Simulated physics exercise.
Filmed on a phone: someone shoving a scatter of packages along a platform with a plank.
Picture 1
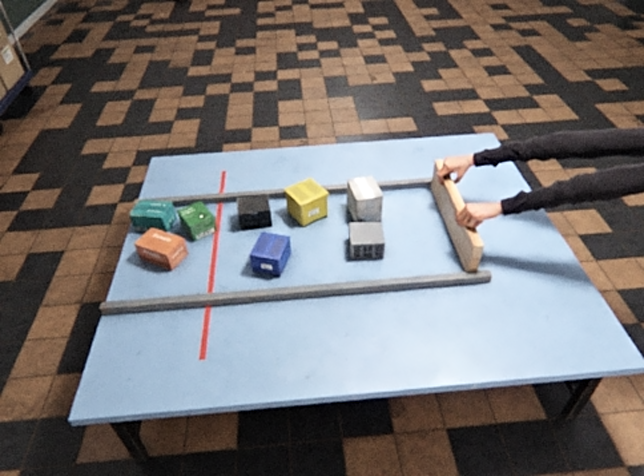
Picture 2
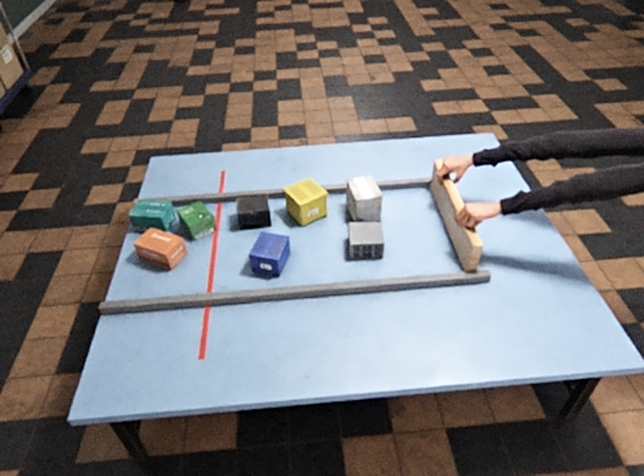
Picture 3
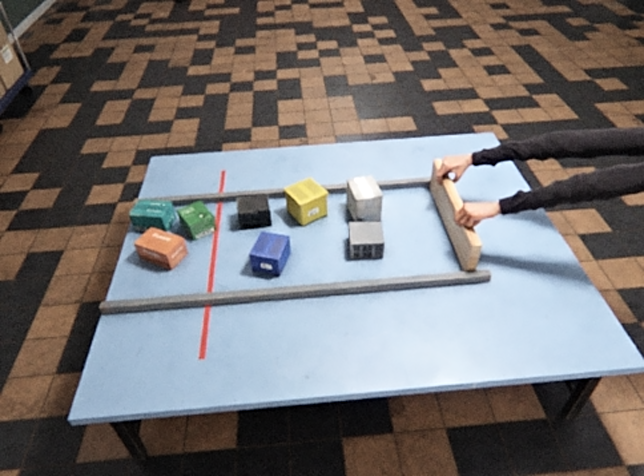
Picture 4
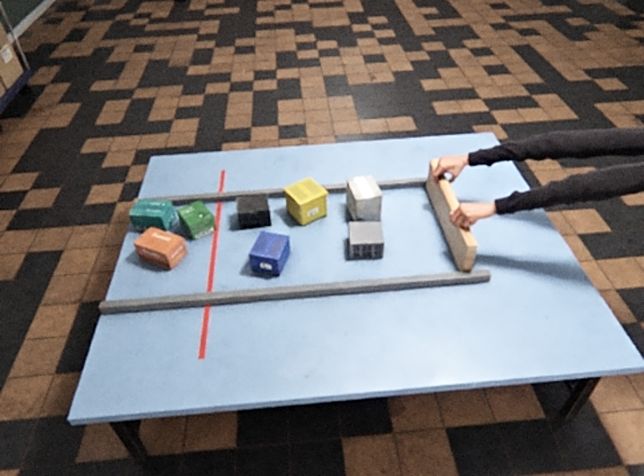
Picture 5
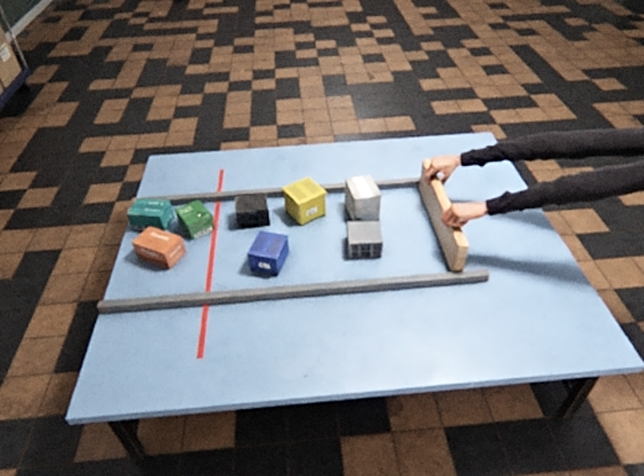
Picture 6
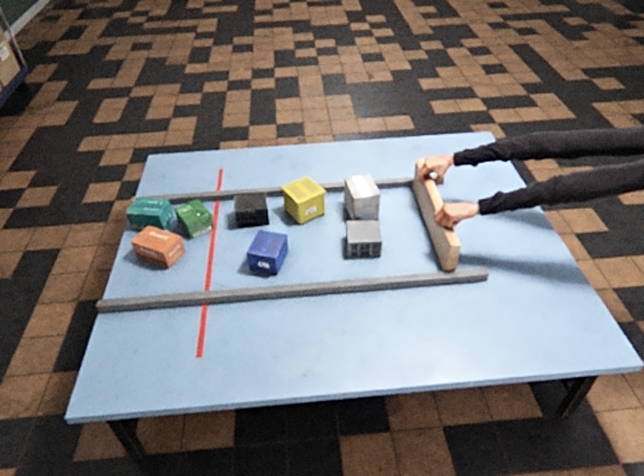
Two hands held a wooden plank upright at the right of a blue table and slid it slightly left between two rails, while the colourful scattered boxes, some beyond a red line, stayed practically still.
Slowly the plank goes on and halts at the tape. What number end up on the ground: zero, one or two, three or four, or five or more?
The number that fall off is one or two.
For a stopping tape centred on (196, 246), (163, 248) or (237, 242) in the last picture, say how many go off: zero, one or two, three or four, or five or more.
For each place: Three to four; more than four; 1 or 2.
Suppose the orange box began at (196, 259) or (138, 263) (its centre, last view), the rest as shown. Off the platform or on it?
In that order, it does not fall; remains up.
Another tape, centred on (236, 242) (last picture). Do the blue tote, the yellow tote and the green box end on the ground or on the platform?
The blue tote does not fall; the yellow tote is kept; the green box stays on.
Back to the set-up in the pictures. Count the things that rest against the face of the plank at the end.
2 of them.
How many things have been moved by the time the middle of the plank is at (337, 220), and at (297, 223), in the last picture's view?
The counts are 3 and 6.
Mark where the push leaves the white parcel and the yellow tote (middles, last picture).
The white parcel stops around (199, 210); the yellow tote around (170, 206).
Soon after, none off yet; turquoise parcel at rest near (150, 214); orange box at rest near (159, 247); green box at rest near (194, 219).
After that, none off yet; turquoise parcel at rest near (149, 214); orange box at rest near (159, 247); green box displaced a little near (179, 222).
In the end, the number that fall off is one or two; gone, green box and turquoise parcel.
